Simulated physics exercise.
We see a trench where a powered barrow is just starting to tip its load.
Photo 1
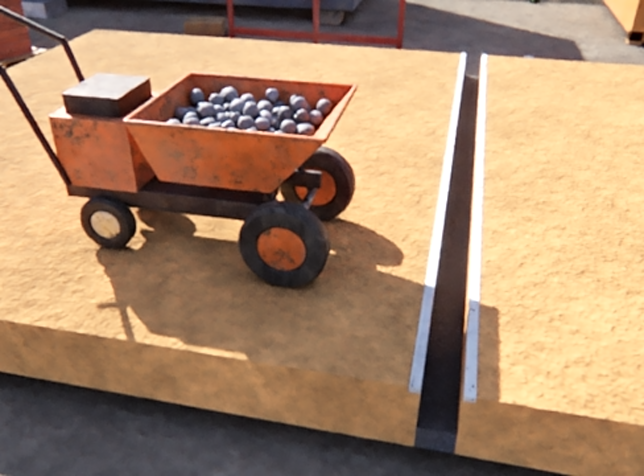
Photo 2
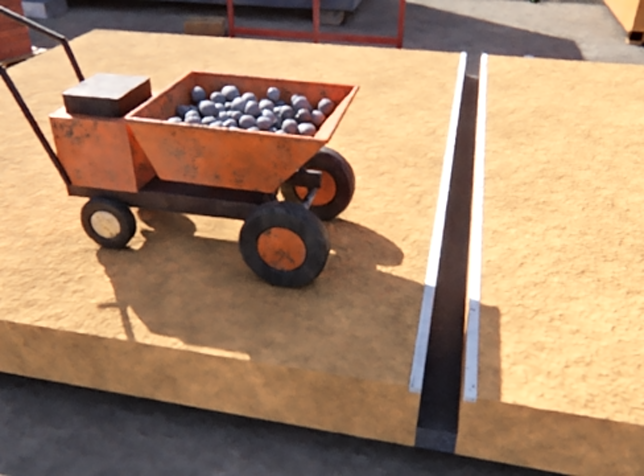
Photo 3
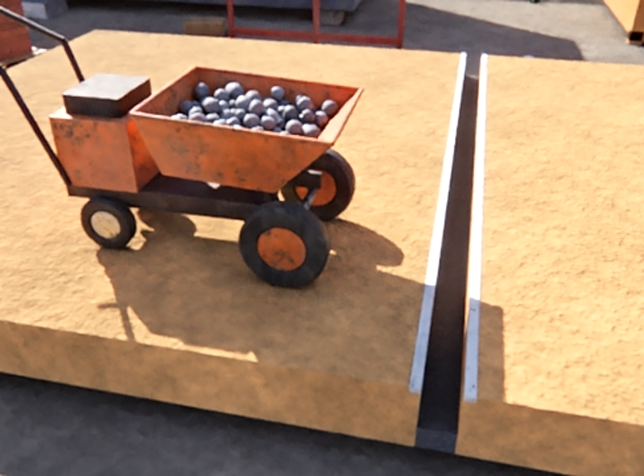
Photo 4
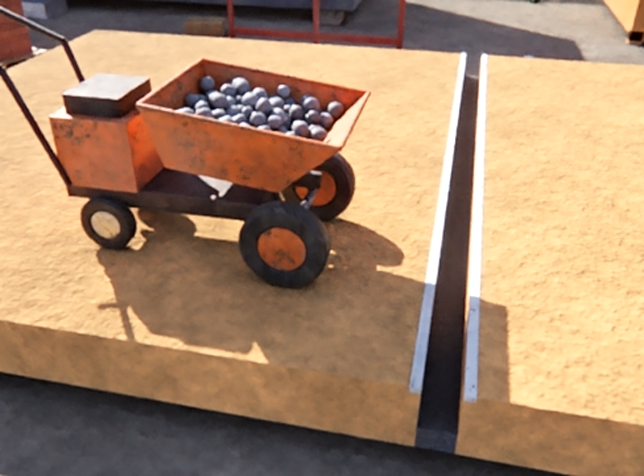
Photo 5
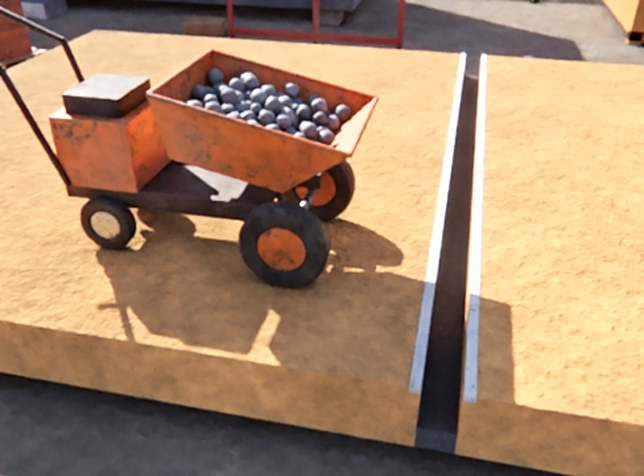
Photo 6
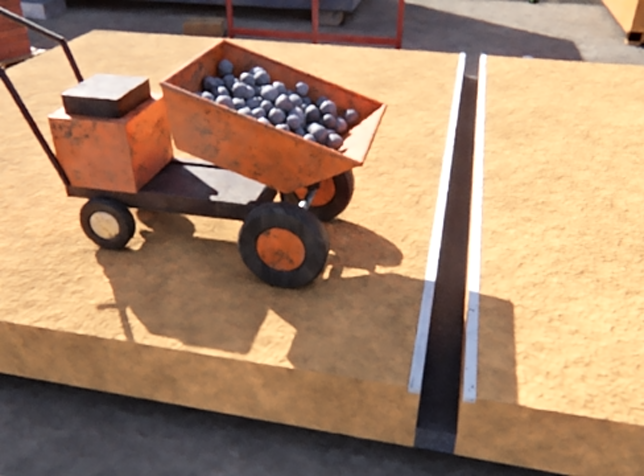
On a sandy slab beside a narrow trench, an orange powered barrow stands still, its skip of round grey cobbles level at first, then tilting steadily forward to the right as its back end rises and the load shifts slightly.
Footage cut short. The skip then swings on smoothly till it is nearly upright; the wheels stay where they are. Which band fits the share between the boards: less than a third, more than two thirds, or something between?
To my eye, the trench share runs one to two thirds.
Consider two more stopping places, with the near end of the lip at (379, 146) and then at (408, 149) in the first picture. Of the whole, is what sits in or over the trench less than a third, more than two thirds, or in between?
In turn: Less than a third; less than a third.
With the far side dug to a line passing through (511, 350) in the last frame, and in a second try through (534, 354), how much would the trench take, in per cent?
90 %, give or take, and then 100 %.
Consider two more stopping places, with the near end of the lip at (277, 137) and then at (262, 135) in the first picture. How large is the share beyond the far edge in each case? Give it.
I'd put it at around 10 percent the first time and 10 percent the second.
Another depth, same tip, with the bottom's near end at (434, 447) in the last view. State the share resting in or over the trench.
It comes out near 70 percent.
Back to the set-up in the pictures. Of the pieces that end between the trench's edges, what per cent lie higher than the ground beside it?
Around 25 per cent.
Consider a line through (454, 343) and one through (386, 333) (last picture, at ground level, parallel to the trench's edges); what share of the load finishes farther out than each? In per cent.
That's 40 in a hundred for the first and 100 in a hundred for the second.
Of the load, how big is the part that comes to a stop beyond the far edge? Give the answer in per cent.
25 per cent.
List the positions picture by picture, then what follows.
Lip of the skip at (324, 141), level; top of the load at (237, 119), round cobbles; first edge of the trench at (422, 337); far edge at (472, 344), the trench under half as wide as the skip, and about as deep as wide, in the first frame.
Lip of the skip at (326, 142), level; top of the load at (238, 118), in the second frame.
Lip of the skip at (332, 145), tipped barely; top of the load at (234, 117), in the third frame.
Lip of the skip at (340, 149), tipped a little; top of the load at (228, 103), in the fourth frame.
Lip of the skip at (350, 156), tipped a little; top of the load at (225, 114), in the fifth frame.
Lip of the skip at (360, 164), tipped clearly; top of the load at (234, 108); first edge of the trench at (422, 337); far edge at (472, 344), in the sixth frame.
Soon after the last picture, skip tipped steeply; all in the skip.
A little later, skip tipped right over; most in the skip; a stray few short of the trench; a small part in or heaped over the trench; a stray few beyond it; a stray few falling.
Later still, skip tipped right over; a small part in the skip; a small part short of the trench; about half in or heaped over the trench; about a quarter beyond it.
At rest, skip tipped right over; a stray few in the skip; about a quarter short of the trench; about half in or heaped over the trench; about a quarter beyond it.
